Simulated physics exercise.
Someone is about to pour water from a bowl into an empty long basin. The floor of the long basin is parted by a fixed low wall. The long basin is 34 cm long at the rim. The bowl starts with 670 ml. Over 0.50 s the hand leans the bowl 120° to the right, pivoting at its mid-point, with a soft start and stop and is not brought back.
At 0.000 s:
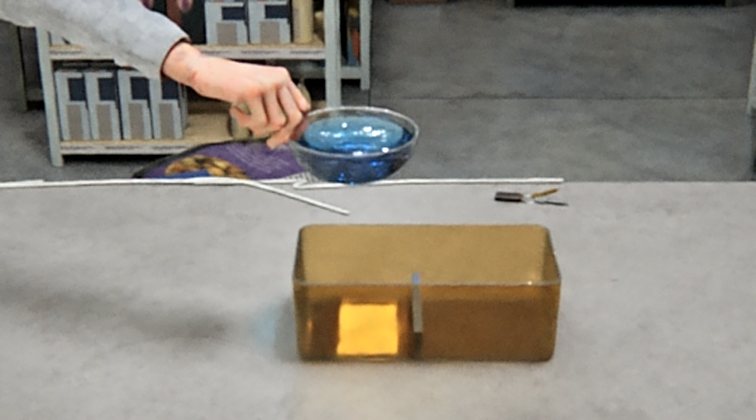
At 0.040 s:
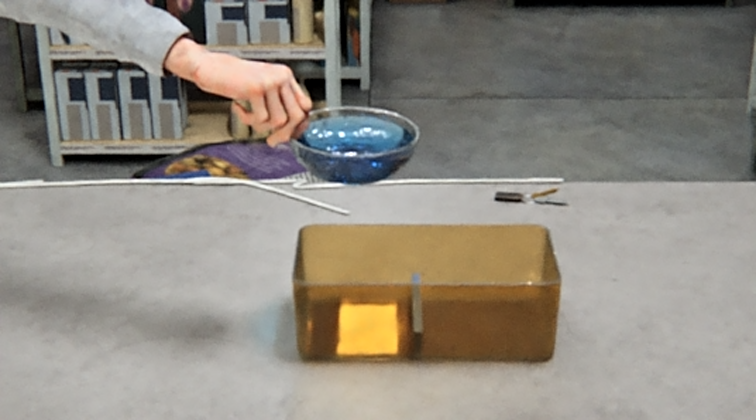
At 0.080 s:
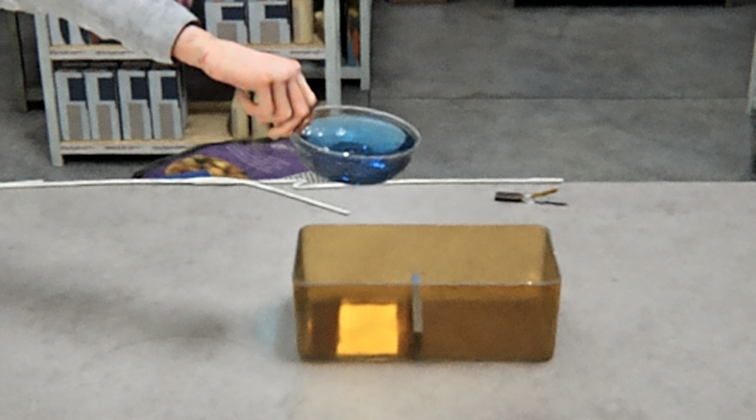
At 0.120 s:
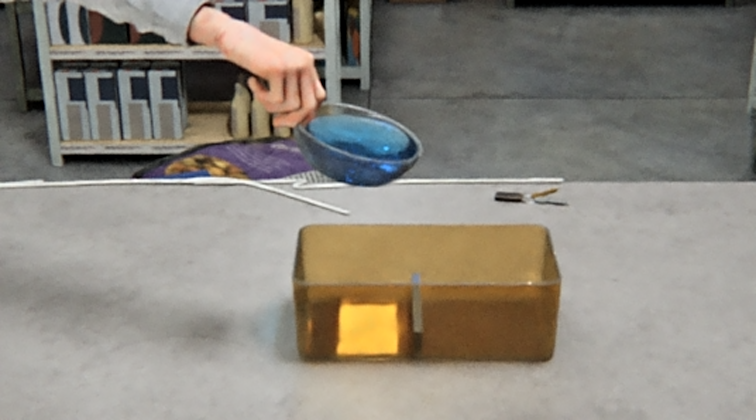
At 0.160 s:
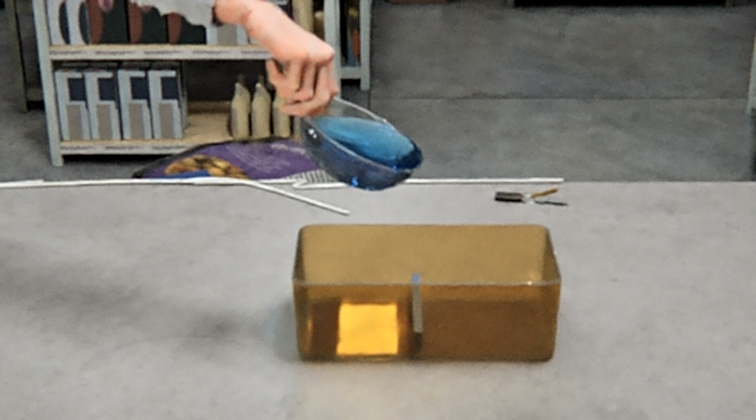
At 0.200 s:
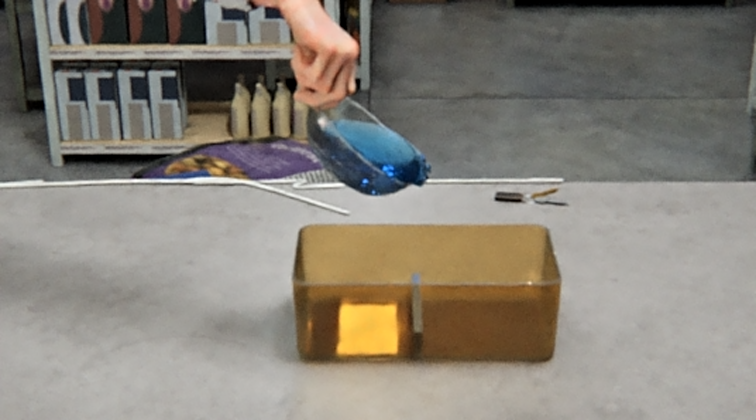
On a grey tabletop, a hand tilting a clear bowl of blue liquid rightward above an amber basin, liquid reaching the lowered rim.
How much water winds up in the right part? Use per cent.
The far part has some 68 per cent.
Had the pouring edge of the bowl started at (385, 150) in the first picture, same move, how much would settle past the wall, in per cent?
In that case some 40 per cent.
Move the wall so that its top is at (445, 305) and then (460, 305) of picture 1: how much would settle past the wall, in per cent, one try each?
First 45, then 30 per cent.
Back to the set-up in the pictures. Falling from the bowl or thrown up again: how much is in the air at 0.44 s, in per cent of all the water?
Some 10 per cent.
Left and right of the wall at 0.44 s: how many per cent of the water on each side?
Left about 10, right about 80.
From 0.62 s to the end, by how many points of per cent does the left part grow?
Near 12 in a hundred.
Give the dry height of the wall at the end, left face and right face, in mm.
Some 30 mm on the left and 22 mm on the right.
Then, 0.44 s in, the tilt is 116° and 0 per cent is still to pour, 10 is left of the wall and 81 right of it.
Then, 0.62 s in, the tilt is 120° and 0 per cent is still to pour, 17 is left of the wall and 63 right of it.
Then, 0.80 s in, the tilt is 120° and 0 per cent is still to pour, 26 is left of the wall and 69 right of it.
Then, 1.00 s in, the tilt is 120° and 0 per cent is still to pour, 28 is left of the wall and 68 right of it.
Finally, 28 per cent lies left of the wall, 68 right of it and 4 outside.
